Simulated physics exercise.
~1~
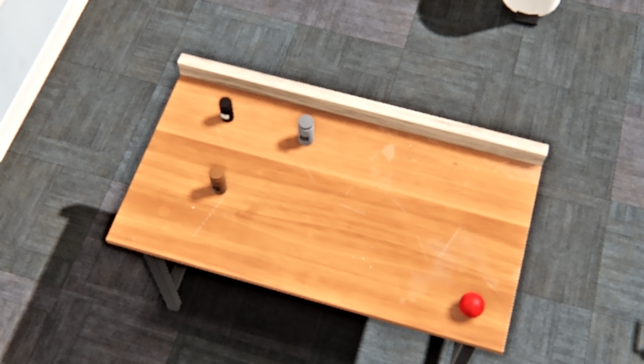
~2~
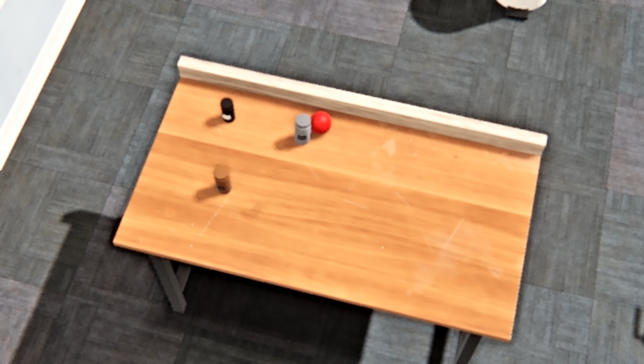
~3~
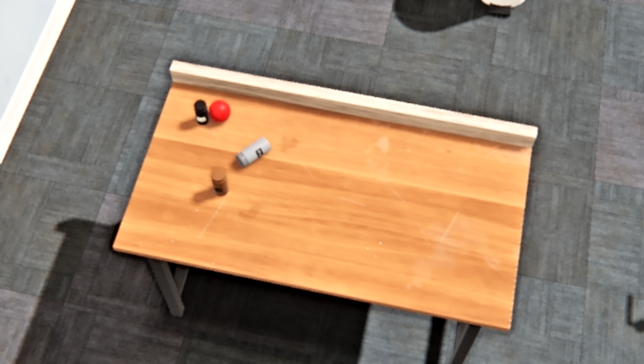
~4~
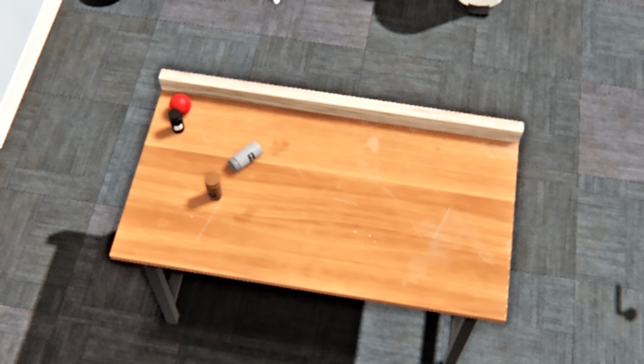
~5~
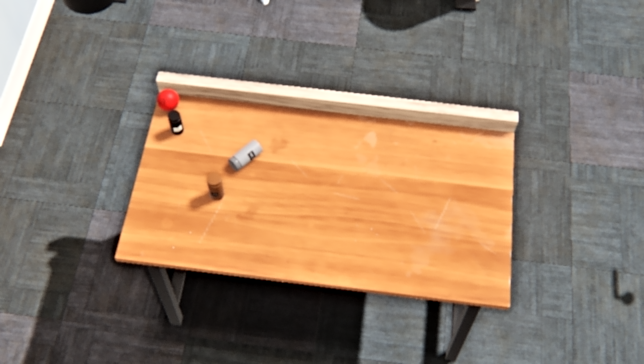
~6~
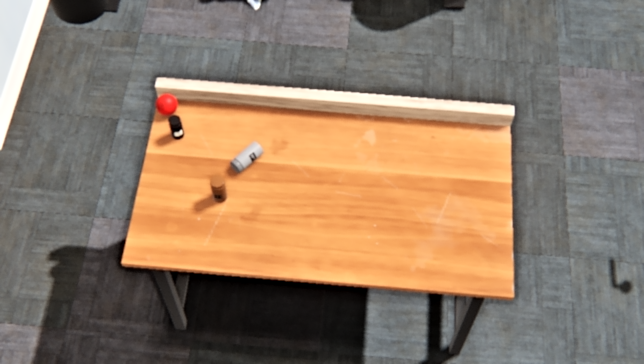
Red ball rolling across a wooden table, toppling a grey shaker, nudging a black one left and settling beside it near the rail.
